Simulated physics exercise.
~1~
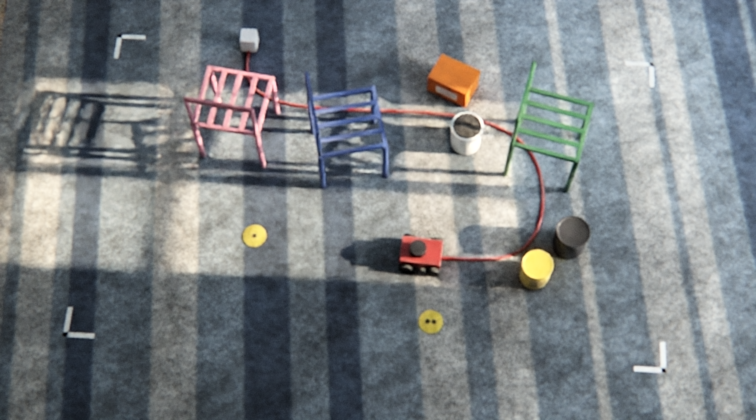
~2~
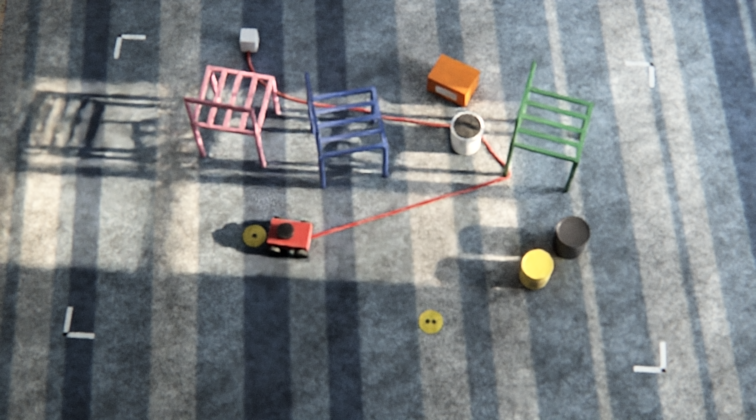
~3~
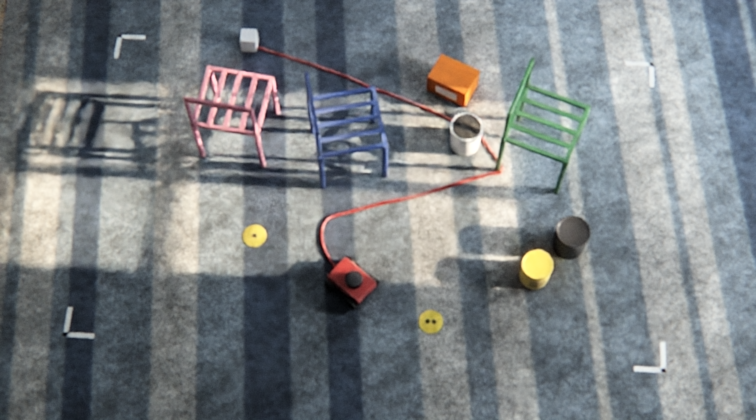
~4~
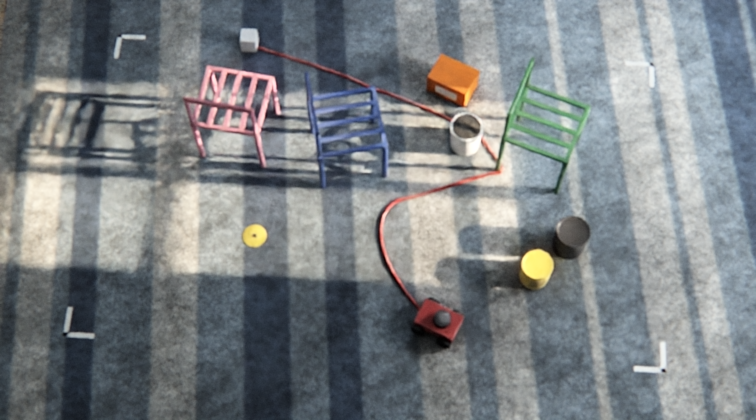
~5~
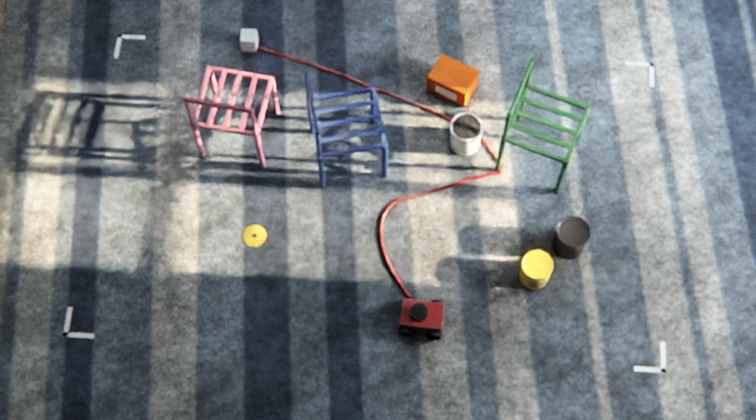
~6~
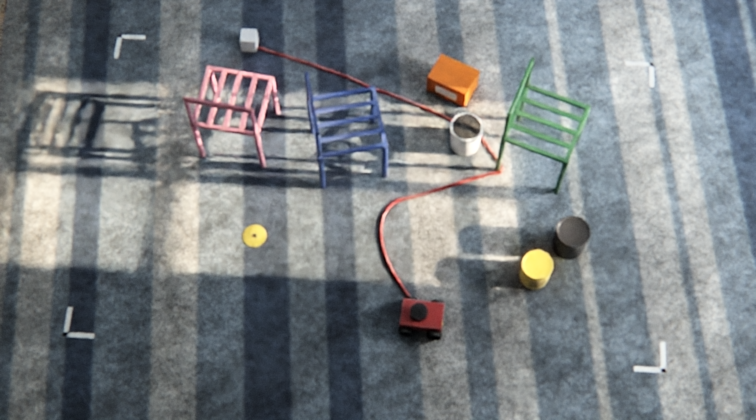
A small red cart towed a red cord left across a striped rug to one yellow marker, nudging the green chair slightly, then rolled down and right to the second marker, where it stopped with the cord curving behind it.
